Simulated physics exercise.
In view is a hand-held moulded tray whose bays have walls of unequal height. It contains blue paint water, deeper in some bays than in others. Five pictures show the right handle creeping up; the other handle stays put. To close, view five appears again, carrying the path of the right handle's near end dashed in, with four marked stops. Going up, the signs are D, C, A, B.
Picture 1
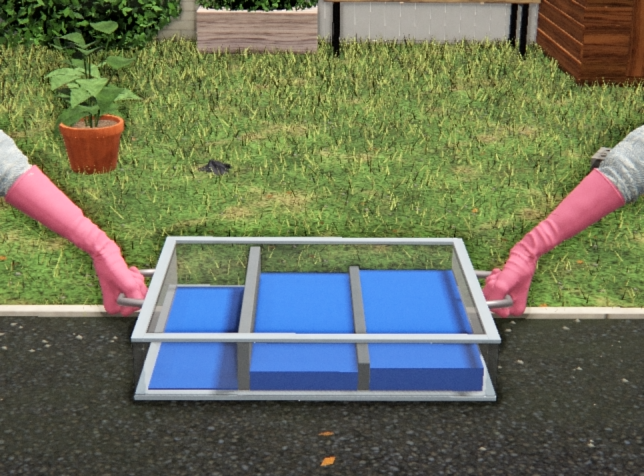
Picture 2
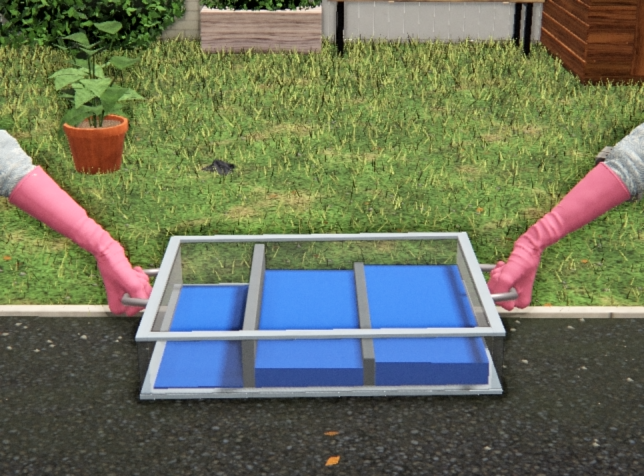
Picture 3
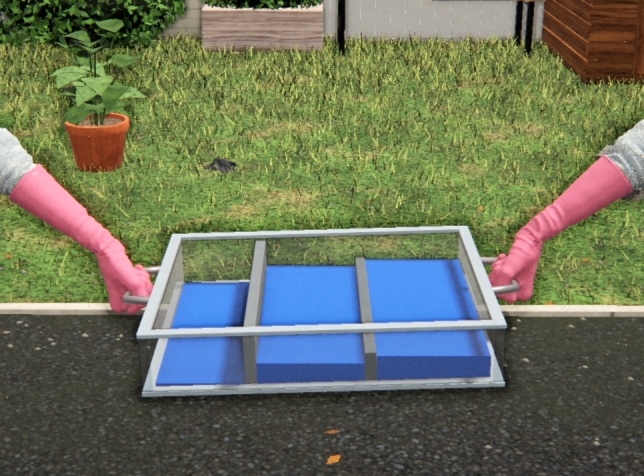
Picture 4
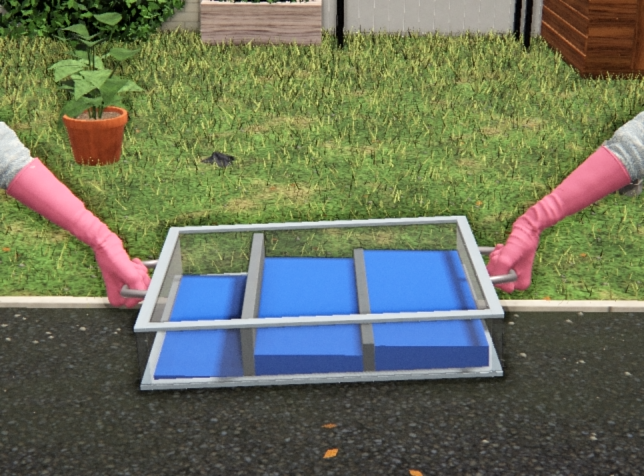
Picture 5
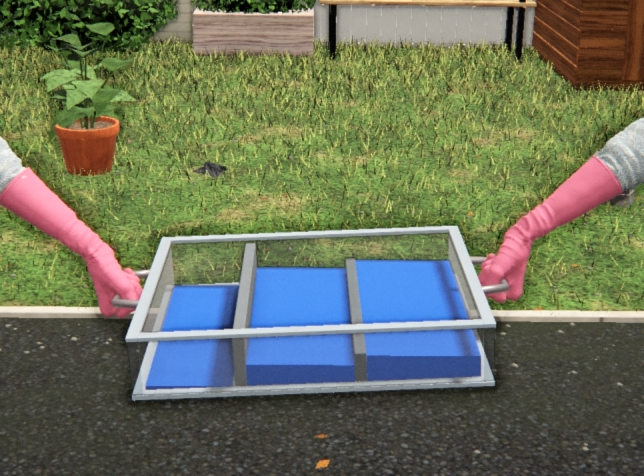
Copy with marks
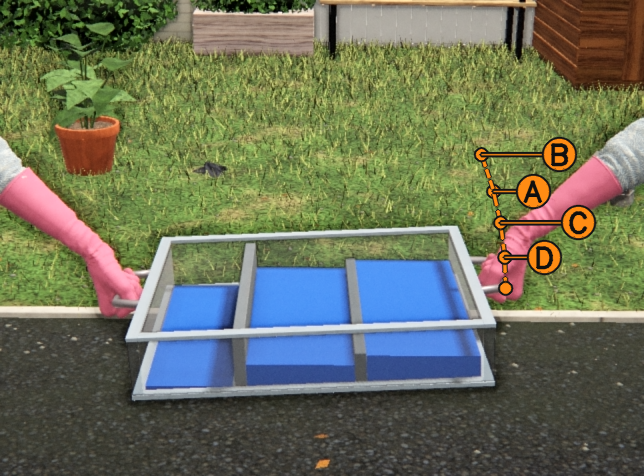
Two pink-gloved hands held a clear, three-part tray of blue liquid above dark pavement beside a lawn, tilting it very slightly down to the left while it shifted only a little.
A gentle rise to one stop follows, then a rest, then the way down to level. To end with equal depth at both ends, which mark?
B works best here.
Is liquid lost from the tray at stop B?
No.
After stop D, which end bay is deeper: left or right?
The right end bay.
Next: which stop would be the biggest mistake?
Stop D.
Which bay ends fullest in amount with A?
It is the middle one.
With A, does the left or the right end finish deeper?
The right end bay.
In orange, A at (493, 191); B at (481, 154); C at (500, 222); D at (504, 257).
If A is chosen, the right end bay stands much deeper than the other; nothing spills.
If B is chosen, the two end bays stand about equally deep; nothing spills.
If C is chosen, the right end bay stands much deeper than the other; nothing spills.
If D is chosen, the right end bay stands much deeper than the other; nothing spills.
